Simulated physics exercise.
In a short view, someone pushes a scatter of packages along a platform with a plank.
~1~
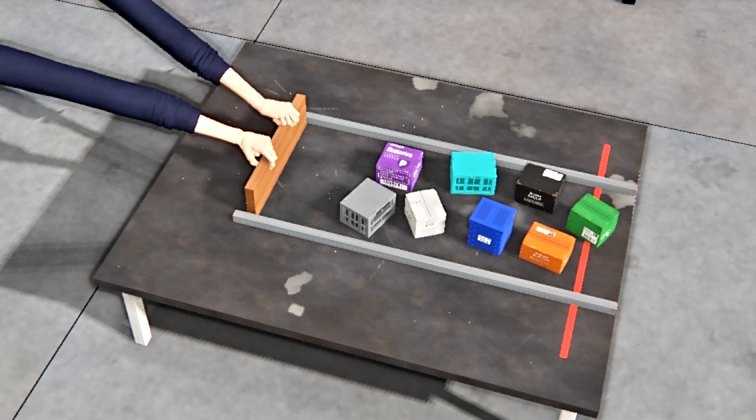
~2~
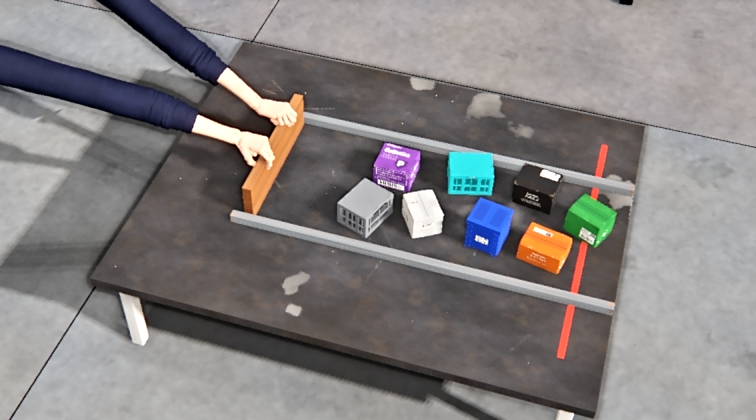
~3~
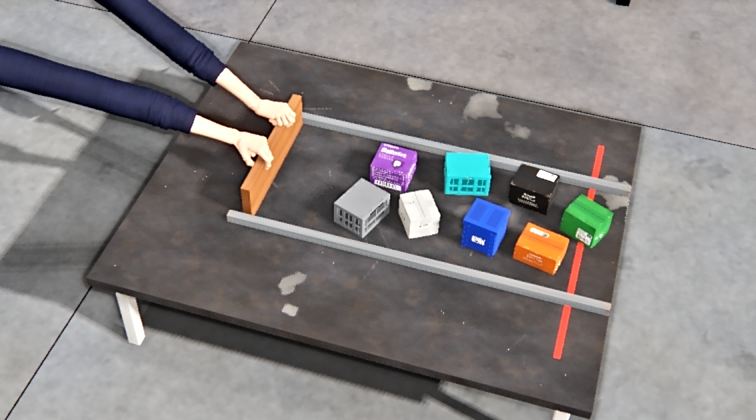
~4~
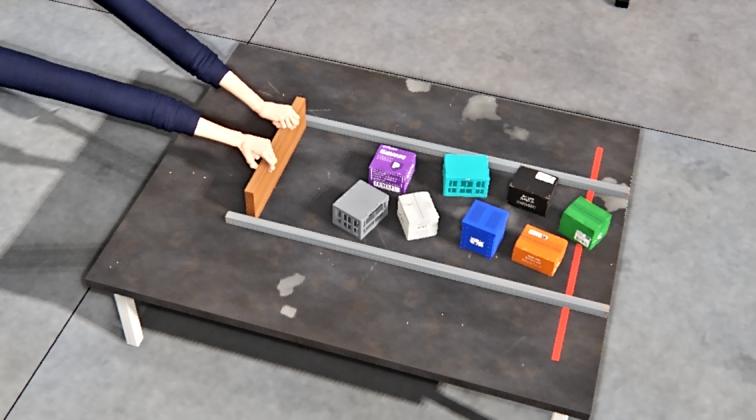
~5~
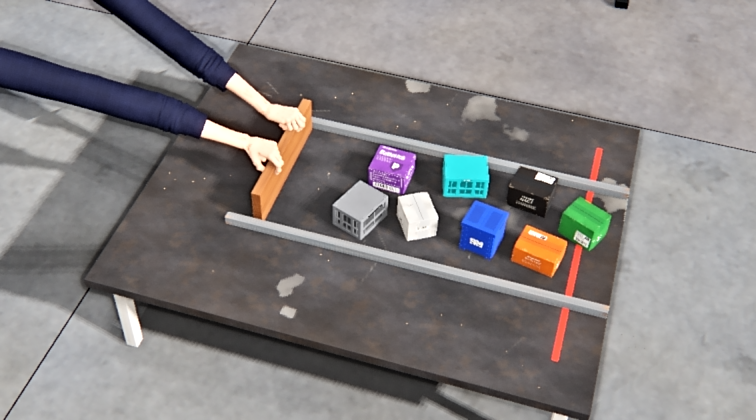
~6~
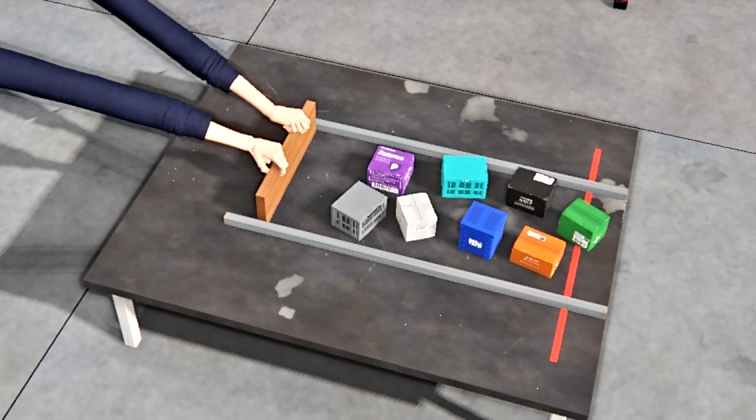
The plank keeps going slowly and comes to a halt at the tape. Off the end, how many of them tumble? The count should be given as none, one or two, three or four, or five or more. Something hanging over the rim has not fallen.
Final count: Five or more.
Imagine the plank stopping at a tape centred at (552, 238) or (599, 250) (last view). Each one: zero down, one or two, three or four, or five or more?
Taking them in turn, three to four; five or more.
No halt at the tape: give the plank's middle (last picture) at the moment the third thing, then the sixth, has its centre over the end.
In pixels, around (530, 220) followed by around (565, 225).
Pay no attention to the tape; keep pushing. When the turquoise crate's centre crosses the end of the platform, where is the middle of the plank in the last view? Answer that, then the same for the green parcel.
The middle is at (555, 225) when it's the turquoise crate, and at (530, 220) when it's the green parcel.
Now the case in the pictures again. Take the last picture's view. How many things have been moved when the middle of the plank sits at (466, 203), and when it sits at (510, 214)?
The count reaches 8 first and 8 second.
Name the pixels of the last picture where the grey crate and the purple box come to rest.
Listed as asked: First (594, 264), and then (604, 220).
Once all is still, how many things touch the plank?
That makes 2.
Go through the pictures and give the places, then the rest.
The first picture shows green parcel (592, 220); orange parcel (547, 248); black parcel (540, 188); plank (277, 154); tape (588, 241).
The second picture shows orange parcel (544, 248); grey crate (365, 208).
The third picture shows black parcel (534, 189); blue tote (485, 228).
The fourth picture shows green parcel (585, 223); white parcel (418, 216).
The fifth picture shows orange parcel (539, 251); plank (283, 159).
The sixth picture shows green parcel (583, 225); orange parcel (538, 252); black parcel (531, 192); plank (288, 161); tape (578, 245).
A little later, none off yet; green parcel at rest near (583, 225); orange parcel at rest near (538, 252); black parcel at rest near (531, 192).
Next, none off yet; green parcel shifted a little near (588, 227); orange parcel shifted about its own width near (565, 256); black parcel shifted about its own width near (558, 198).
Later still, one off so far; green parcel shifted about its own width near (617, 236); orange parcel dropping near (636, 318); black parcel shifted well along near (634, 209).
When it is over, the number that fall off is five or more; down, white parcel, turquoise crate, blue tote, black parcel, orange parcel and green parcel.
